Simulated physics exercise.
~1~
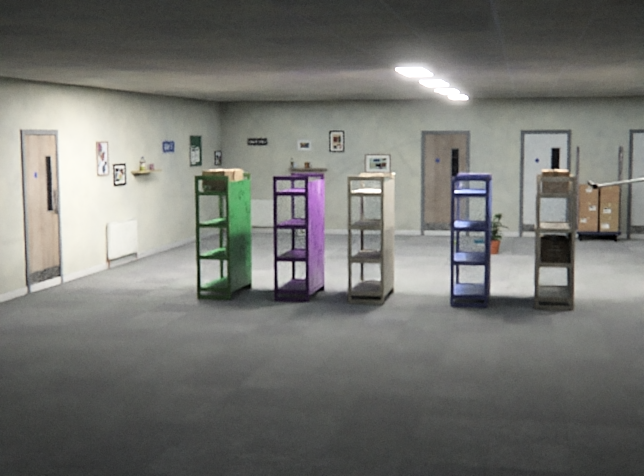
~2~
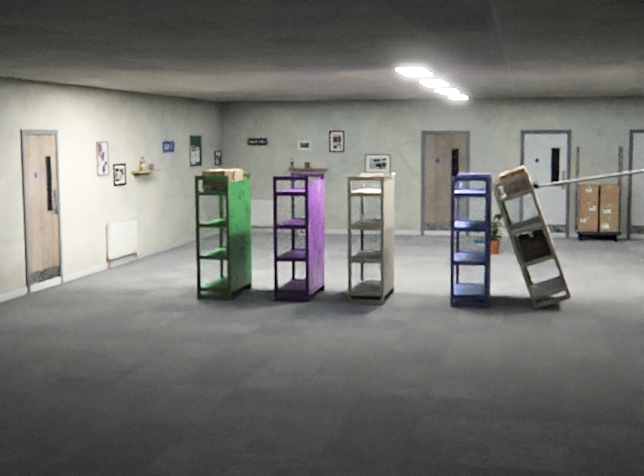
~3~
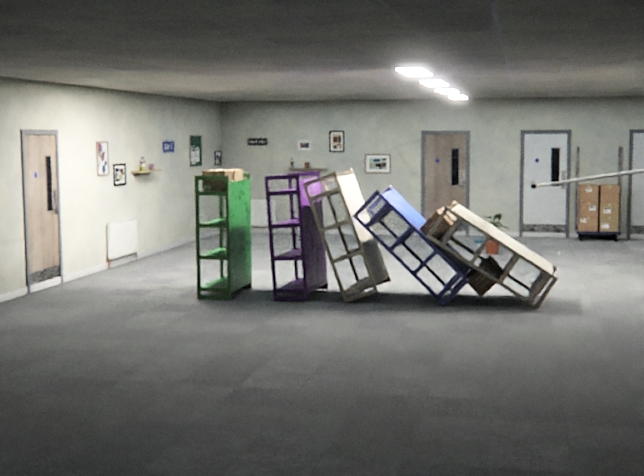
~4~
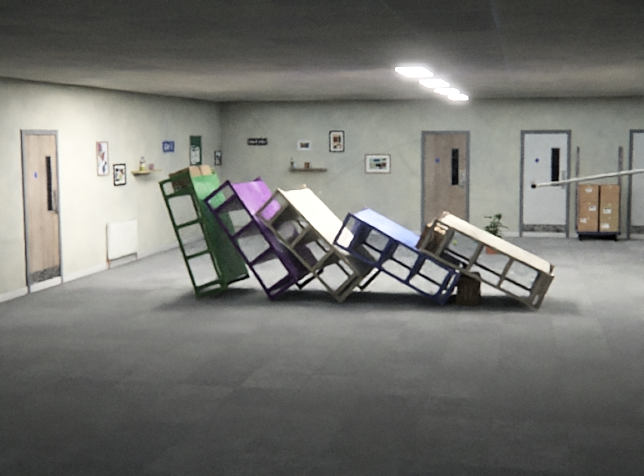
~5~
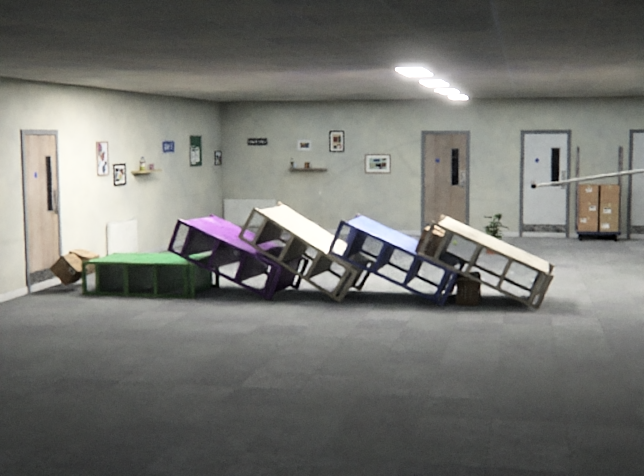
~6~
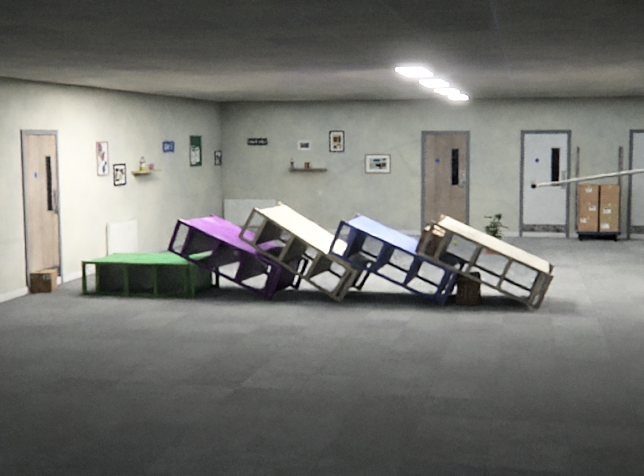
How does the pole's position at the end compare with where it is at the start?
At the end the pole reaches a little further left than at the start. Its tip begins beside the top of the rightmost shelf and finishes in the space where that shelf's upper part stood.
